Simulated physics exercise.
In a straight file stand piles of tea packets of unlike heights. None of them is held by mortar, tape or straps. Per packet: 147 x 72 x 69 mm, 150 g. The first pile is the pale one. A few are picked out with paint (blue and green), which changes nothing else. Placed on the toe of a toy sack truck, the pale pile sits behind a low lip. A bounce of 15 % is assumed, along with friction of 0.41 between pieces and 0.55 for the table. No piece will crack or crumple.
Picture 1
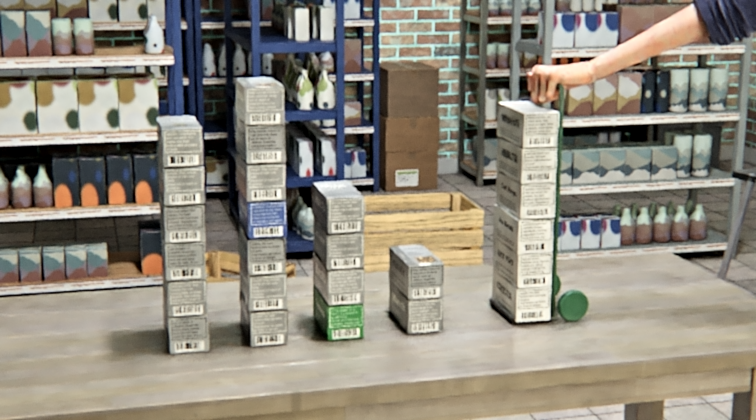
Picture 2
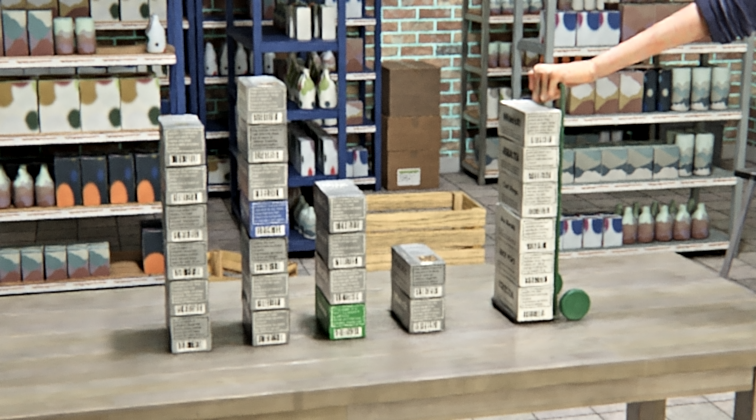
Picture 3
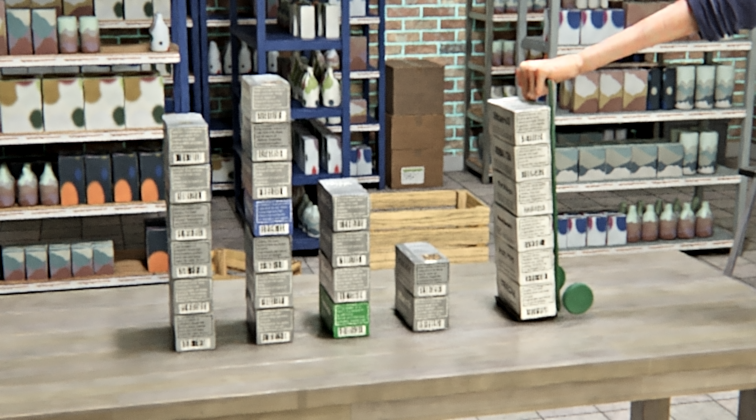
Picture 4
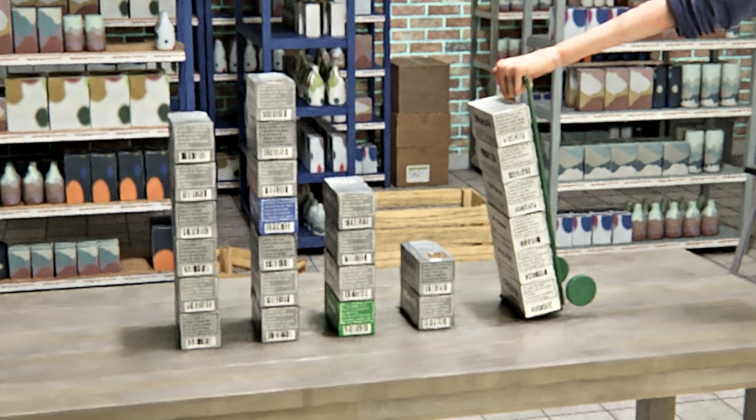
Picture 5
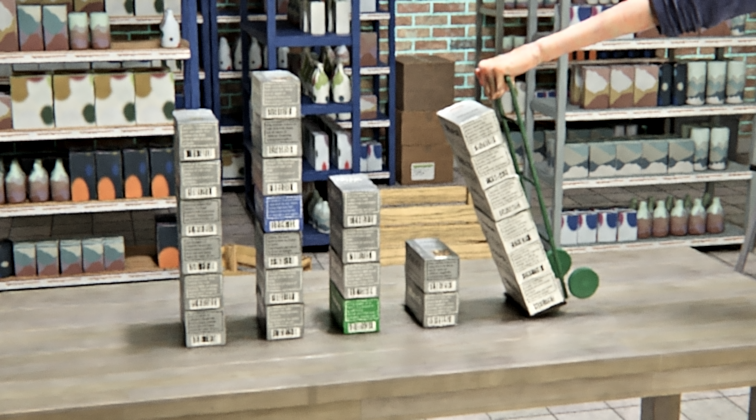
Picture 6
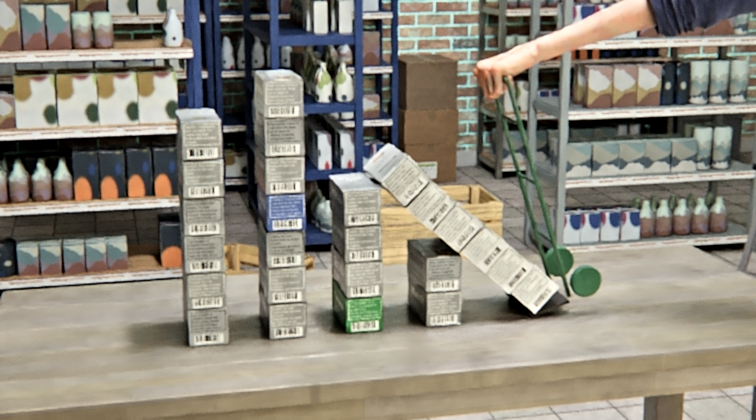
To begin with, a hand grips a small green hand truck holding a tall pale stack of packets, right of four shorter and taller grey piles on a table. The hand tilts the truck leftward, slowly then further, and the stack leans away from its frame toward the neighbouring piles.
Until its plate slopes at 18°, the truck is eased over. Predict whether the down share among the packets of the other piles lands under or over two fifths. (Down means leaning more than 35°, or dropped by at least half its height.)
Prediction: Under two fifths.
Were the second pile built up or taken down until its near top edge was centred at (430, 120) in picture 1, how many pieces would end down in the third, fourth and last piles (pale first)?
In that case third 4, fourth 7, last 5.
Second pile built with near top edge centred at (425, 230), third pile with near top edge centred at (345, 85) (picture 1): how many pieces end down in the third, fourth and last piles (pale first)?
You'd get third 7, fourth 7 and last 6.
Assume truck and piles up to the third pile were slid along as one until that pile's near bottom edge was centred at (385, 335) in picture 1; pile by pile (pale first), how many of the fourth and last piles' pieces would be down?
In that case fourth pile 0 and last pile 0.
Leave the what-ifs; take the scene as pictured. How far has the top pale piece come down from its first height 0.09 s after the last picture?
12 cm.
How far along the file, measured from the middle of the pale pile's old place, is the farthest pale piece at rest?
About 30 cm along.
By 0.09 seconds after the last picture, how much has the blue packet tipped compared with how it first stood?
About 0°.
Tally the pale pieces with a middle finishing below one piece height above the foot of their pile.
2.
Then, 0.09 s later than the last frame, 6 of the pale pile down; none of the 19 other packets down, 3 disturbed.
Then, 0.51 s later than the last frame, 6 of the pale pile down; none of the 19 other packets down, 4 disturbed.
When it is over, 6 of the pale pile down; none of the 19 other packets down, 4 disturbed; blue packet moved 7 mm; green packet unmoved. That is 0 per cent. In pixels of the last frame, middles, blue packet near (277, 204), green packet near (355, 304).
